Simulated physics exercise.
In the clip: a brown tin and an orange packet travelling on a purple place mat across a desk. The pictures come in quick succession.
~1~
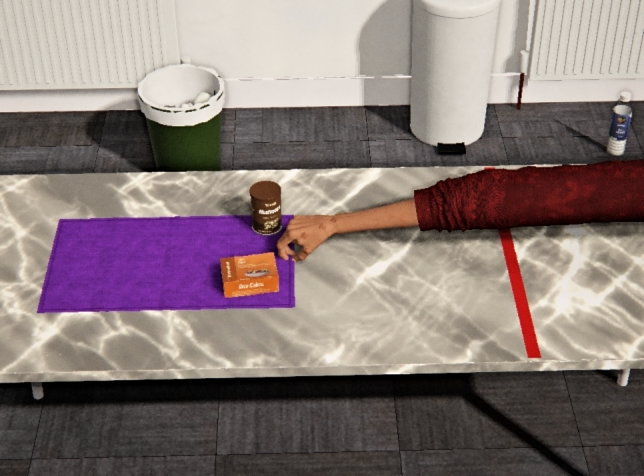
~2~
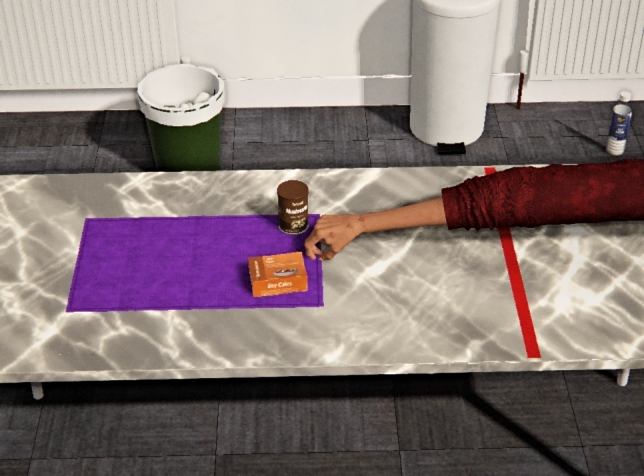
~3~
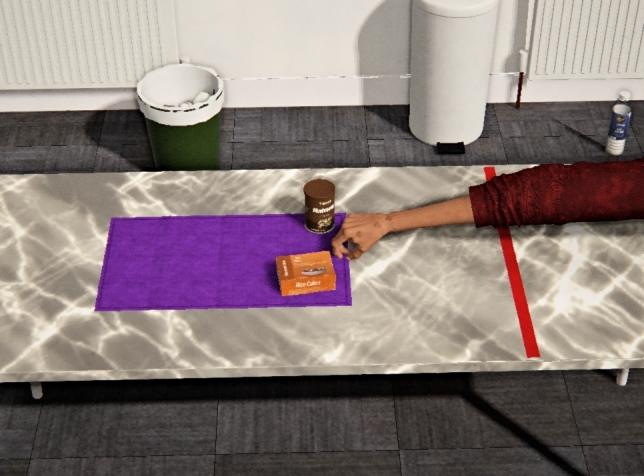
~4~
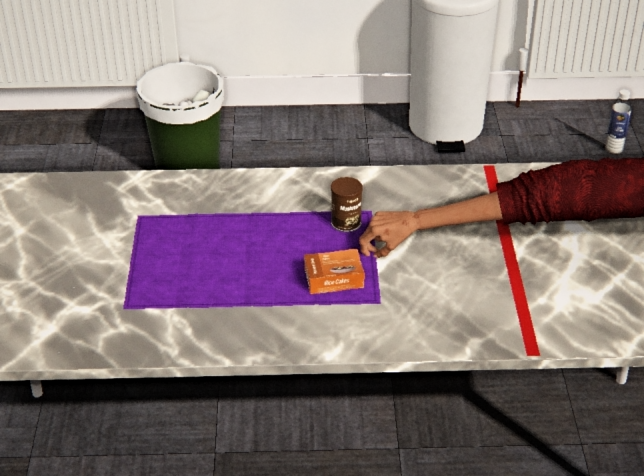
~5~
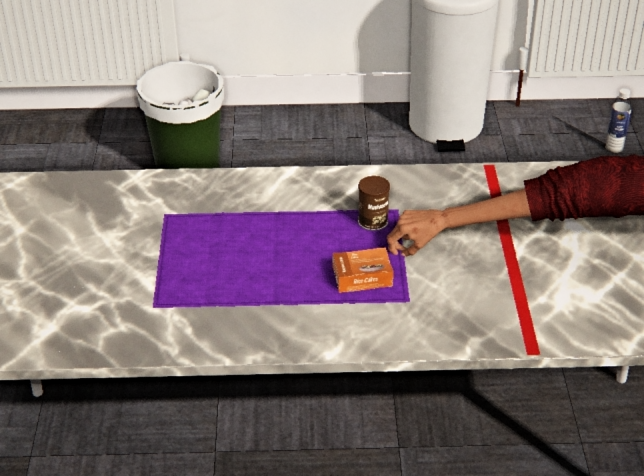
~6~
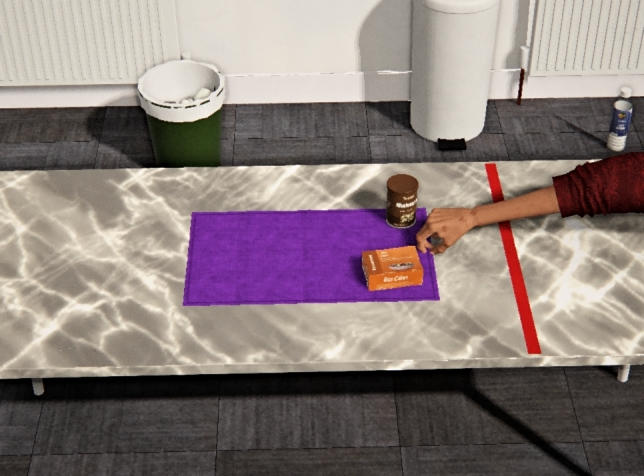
A purple place mat carrying a brown tin and an orange packet slides right as a hand pulls it.
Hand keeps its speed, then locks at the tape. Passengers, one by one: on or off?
Brown tin - off. Orange packet - off.
Then, 0.10 s past the final frame, hem short of the tape; brown tin on the cloth near (456, 201); orange packet on the cloth near (449, 267).
Then, 0.21 s past the final frame, hem at the tape; brown tin ahead of the hem near (510, 200); orange packet on the cloth near (507, 266).
When it is over, hem at the tape; brown tin ahead of the hem near (585, 199); orange packet ahead of the hem near (582, 266). The brown tin shoots off the front and the orange packet slides clear of the cloth.
